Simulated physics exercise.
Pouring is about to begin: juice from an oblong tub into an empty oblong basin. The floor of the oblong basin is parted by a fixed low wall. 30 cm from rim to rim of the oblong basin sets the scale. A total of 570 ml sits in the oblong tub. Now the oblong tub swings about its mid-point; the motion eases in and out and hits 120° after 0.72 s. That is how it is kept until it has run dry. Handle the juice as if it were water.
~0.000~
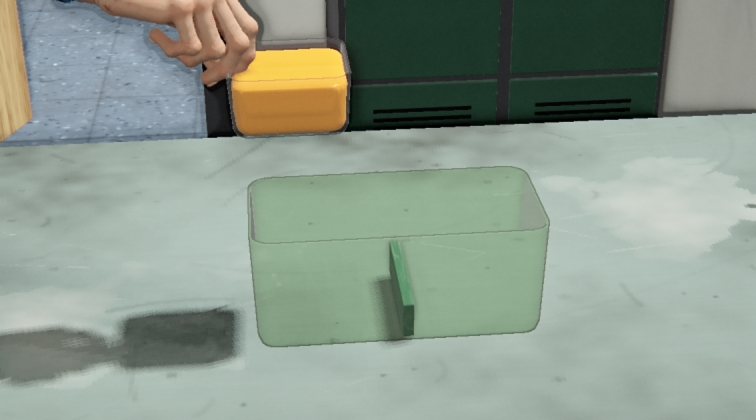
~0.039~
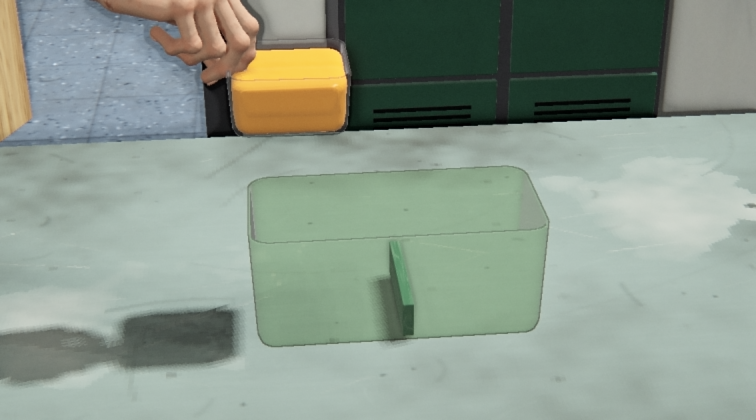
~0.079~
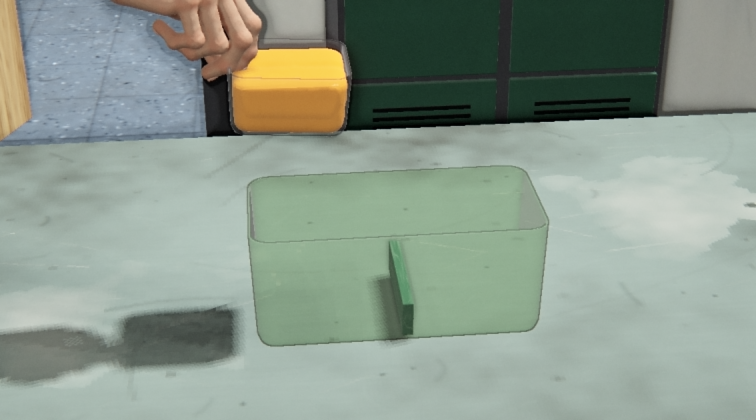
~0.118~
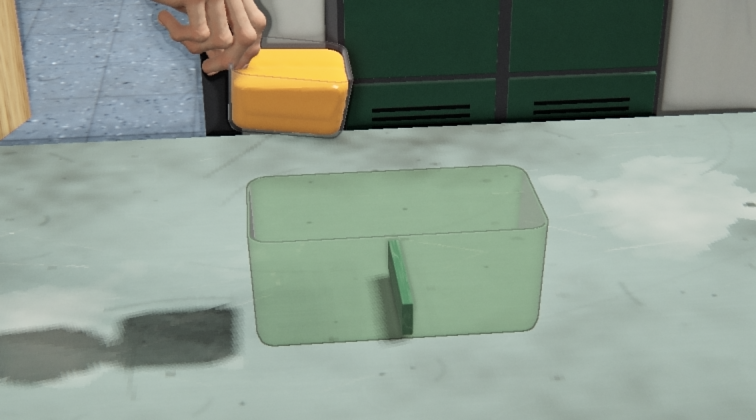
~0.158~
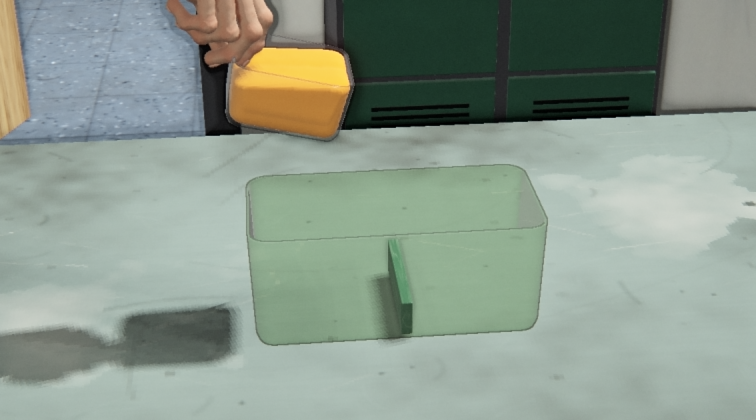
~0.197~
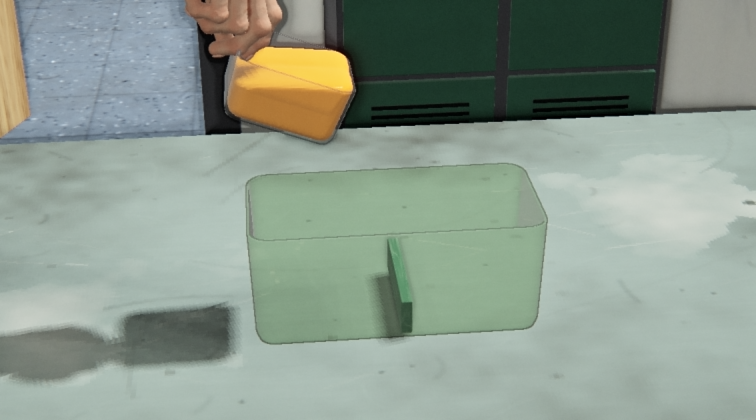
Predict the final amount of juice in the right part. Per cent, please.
The right part ends with roughly 59 per cent.
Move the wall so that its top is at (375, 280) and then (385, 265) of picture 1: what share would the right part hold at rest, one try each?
Result: 75 per cent, then 70 per cent.
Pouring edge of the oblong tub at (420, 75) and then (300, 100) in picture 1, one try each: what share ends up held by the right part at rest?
Some 85 and 10 per cent, in that order.
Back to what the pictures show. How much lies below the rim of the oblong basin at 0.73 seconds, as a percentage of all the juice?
I reckon close to 96 per cent.
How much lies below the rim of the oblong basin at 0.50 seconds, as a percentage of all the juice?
Roughly 32 per cent.
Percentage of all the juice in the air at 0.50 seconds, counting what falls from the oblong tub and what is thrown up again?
Share: Roughly 46 per cent.
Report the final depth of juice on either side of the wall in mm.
Some 12 mm on the left and 18 mm on the right.
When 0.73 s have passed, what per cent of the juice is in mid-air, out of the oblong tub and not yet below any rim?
Roughly 4 per cent.
After 0.50 s the tilt is 95° and 21 per cent is still to pour, 4 is left of the wall and 28 right of it.
After 0.73 s the tilt is 120° and 1 per cent is still to pour, 35 is left of the wall and 60 right of it.
After 0.96 s the tilt is 120° and 0 per cent is still to pour, 40 is left of the wall and 59 right of it.
After 1.22 s the tilt is 120° and 0 per cent is still to pour, 40 is left of the wall and 59 right of it.
In the end 40 per cent lies left of the wall, 59 right of it and 1 outside.
